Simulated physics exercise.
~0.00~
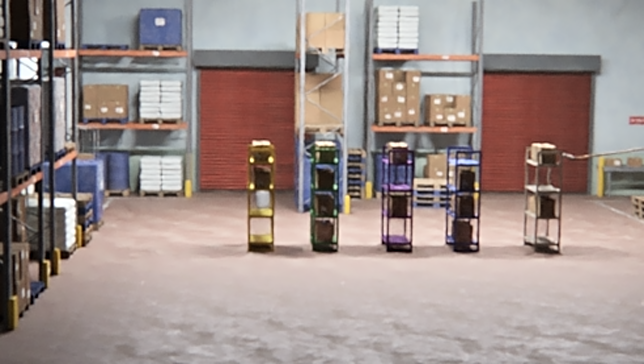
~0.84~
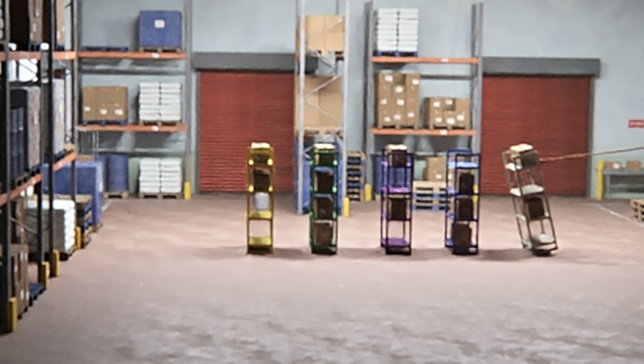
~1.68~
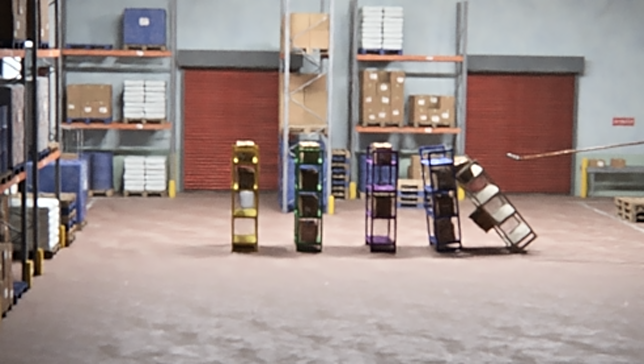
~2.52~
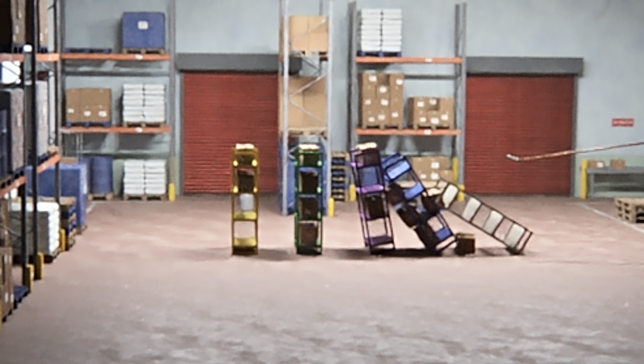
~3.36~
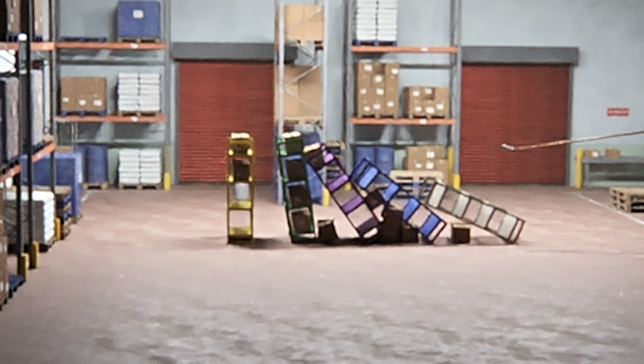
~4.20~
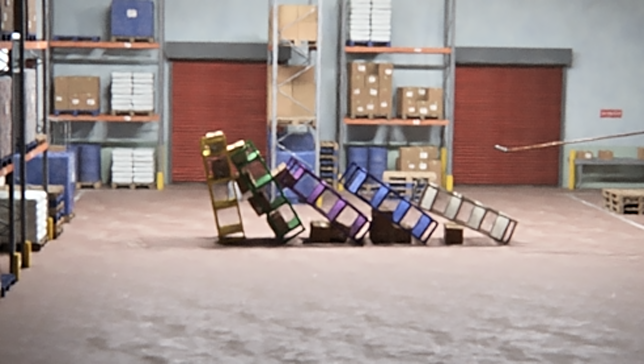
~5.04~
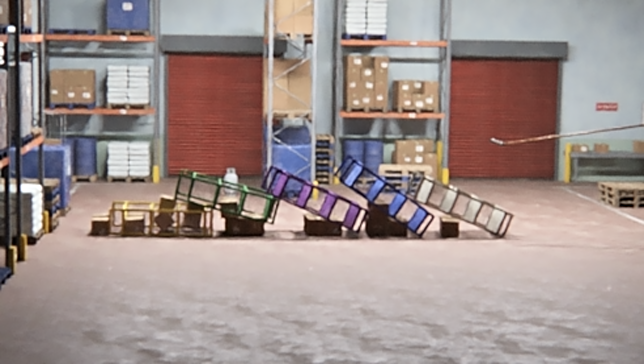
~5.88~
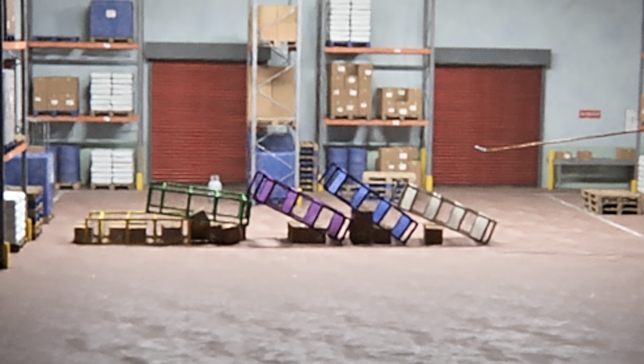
A thin pole reaching in from the right tips the pale grey shelving unit at the end of a row of five in a warehouse, viewed from the front across a wide floor. Yellow, green, purple and blue units stand to its left, before red shutters and tall racks of boxes. The pale unit falls left against the blue one, which leans into the purple, and cartons spill. The purple unit tips the green, which knocks the yellow flat. The green settles nearly flat, while the purple, blue and pale units rest slanted among scattered cartons.
